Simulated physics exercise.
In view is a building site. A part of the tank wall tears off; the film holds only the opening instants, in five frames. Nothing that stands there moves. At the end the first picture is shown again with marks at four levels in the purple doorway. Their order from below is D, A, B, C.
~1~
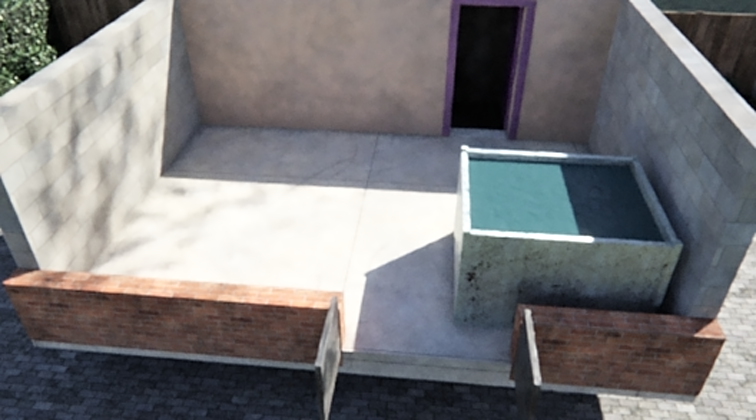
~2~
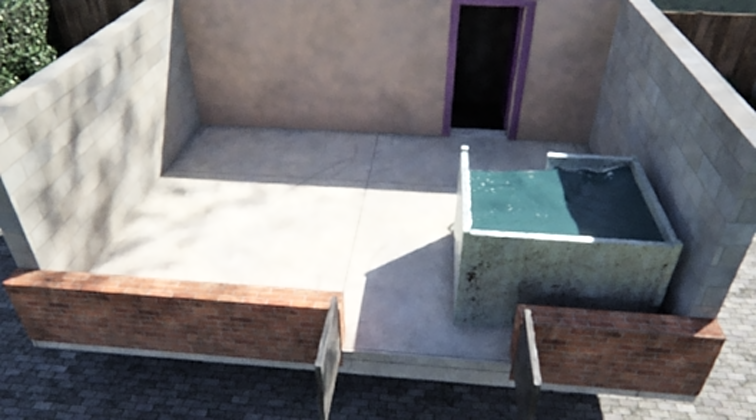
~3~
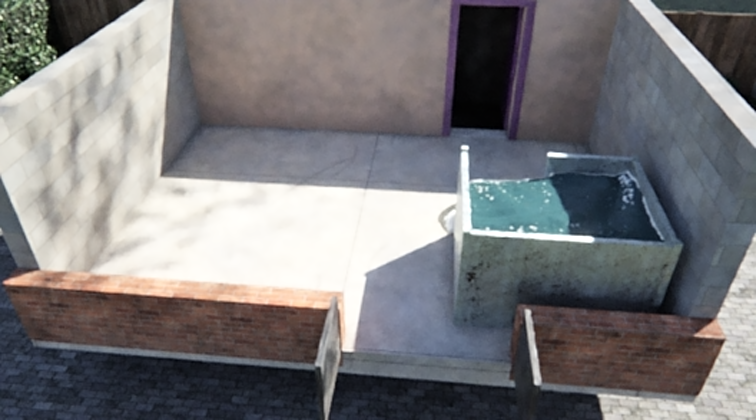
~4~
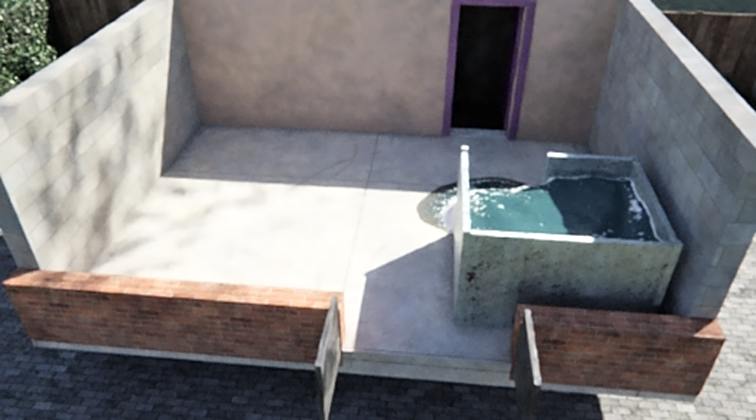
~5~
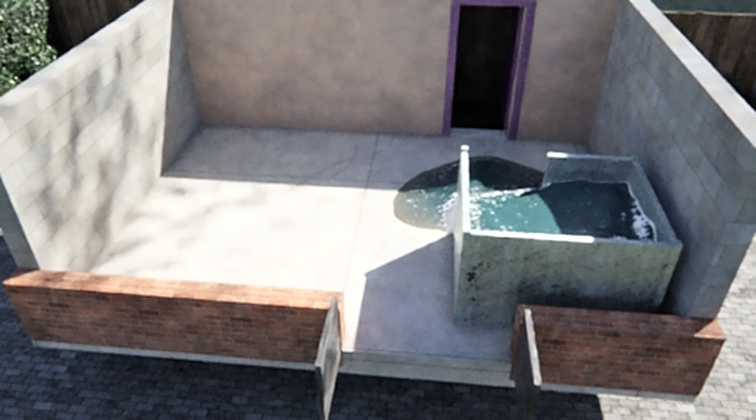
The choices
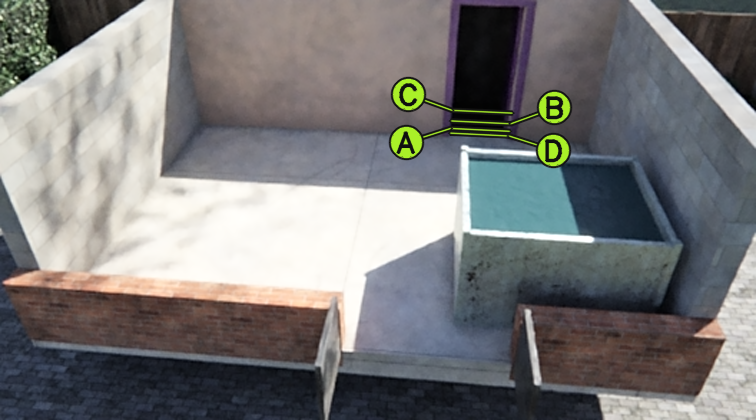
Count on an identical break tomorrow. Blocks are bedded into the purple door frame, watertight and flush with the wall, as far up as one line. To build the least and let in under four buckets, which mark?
Use height C.
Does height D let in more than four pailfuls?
Yes, it does.
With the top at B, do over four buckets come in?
Yes.
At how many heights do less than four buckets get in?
One of them.
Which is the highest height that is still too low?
B.
On the marked copy, A at (480, 129); B at (480, 122); C at (482, 111); D at (479, 134); from the bottom up D, A, B, C.
With A, dozens of bucketfuls pour in.
With B, some 15 bucketfuls get in.
With C, a bucket or two gets in.
With D, dozens of bucketfuls pour in.
